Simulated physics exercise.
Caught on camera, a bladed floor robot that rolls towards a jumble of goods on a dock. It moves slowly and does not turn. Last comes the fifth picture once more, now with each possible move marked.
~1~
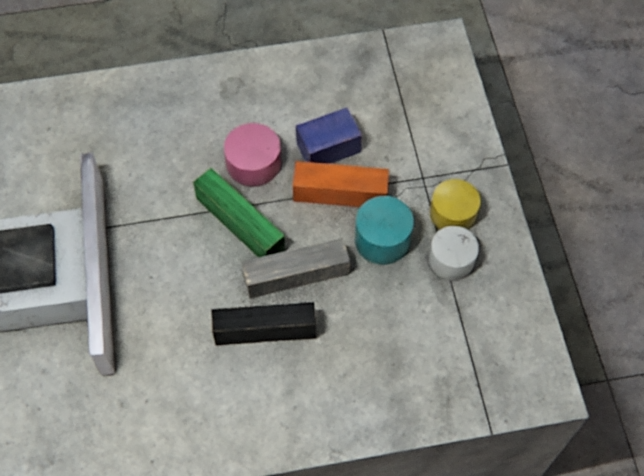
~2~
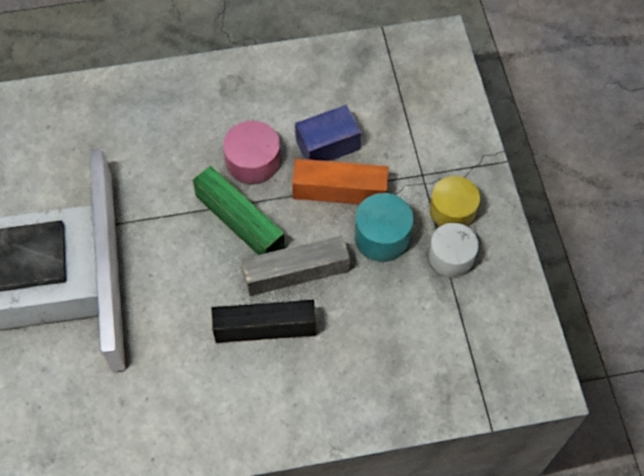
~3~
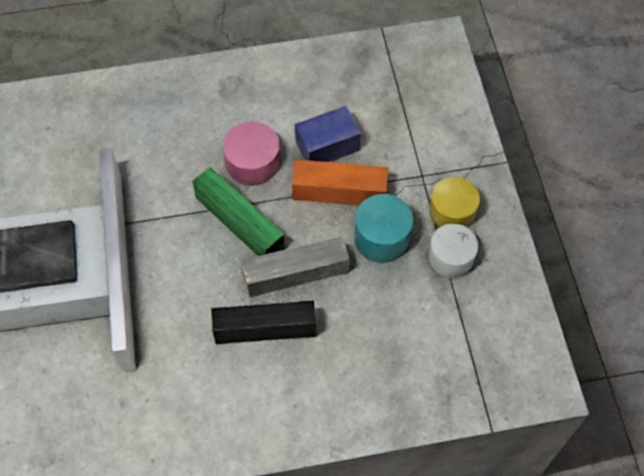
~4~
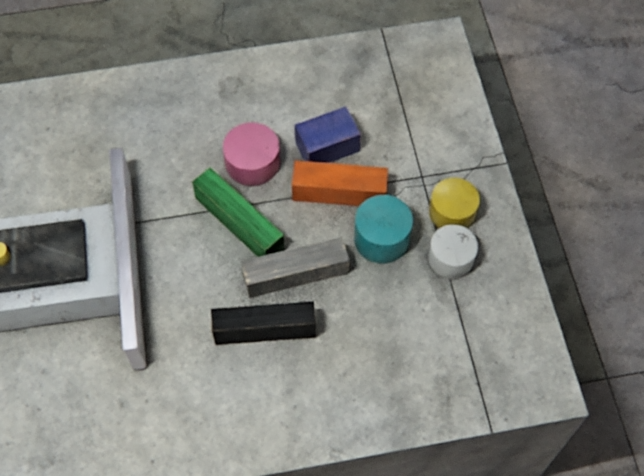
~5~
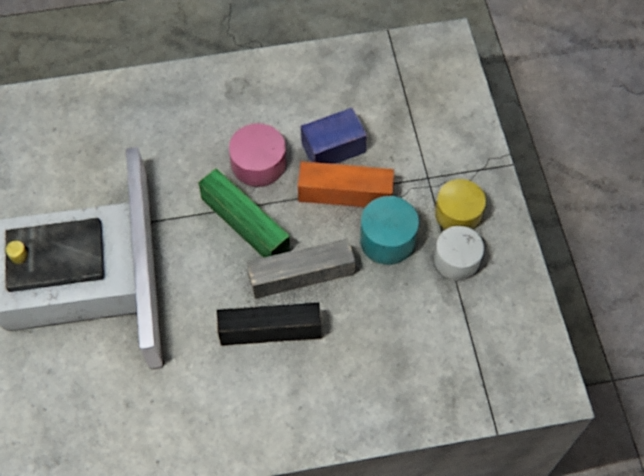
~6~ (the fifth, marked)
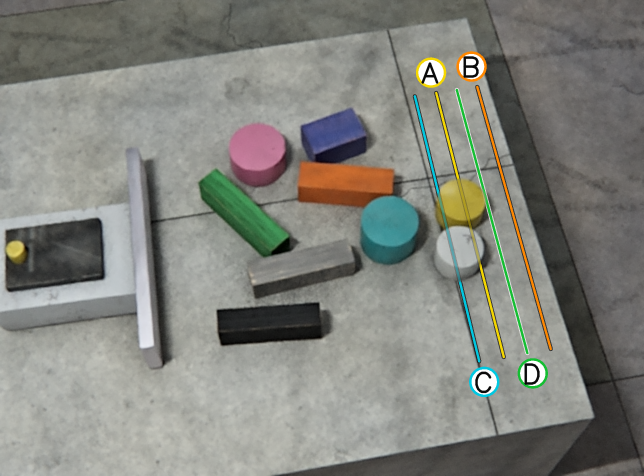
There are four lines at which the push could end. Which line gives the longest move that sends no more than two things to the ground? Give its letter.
As far as mark C.
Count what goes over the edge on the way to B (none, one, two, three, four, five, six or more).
By then, six or more.
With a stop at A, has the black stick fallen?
No.
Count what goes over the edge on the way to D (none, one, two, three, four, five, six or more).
Six or more.
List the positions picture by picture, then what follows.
In the first frame, pink canister (252, 155); turquoise canister (384, 230); blue crate (328, 139).
In the second frame, robot (23, 256); black stick (265, 322).
In the third frame, robot (35, 255); orange stick (340, 183).
In the fourth frame, robot (45, 254); grey bar (295, 267).
In the fifth frame, robot (61, 253); pink canister (258, 155); turquoise canister (389, 230); blue crate (333, 139).
On the marked copy, A at (468, 216); B at (511, 208); C at (445, 219); D at (490, 212).
Following C. Soon after the start, robot (174, 235); black stick (321, 312); pink canister (273, 147).
Later, robot (286, 217); white canister (497, 249); yellow canister (464, 207).
In the end, robot (371, 203); white canister over the edge; yellow canister over the edge; two fallen.
As for the rest, A drops three; B drops six; D drops six.
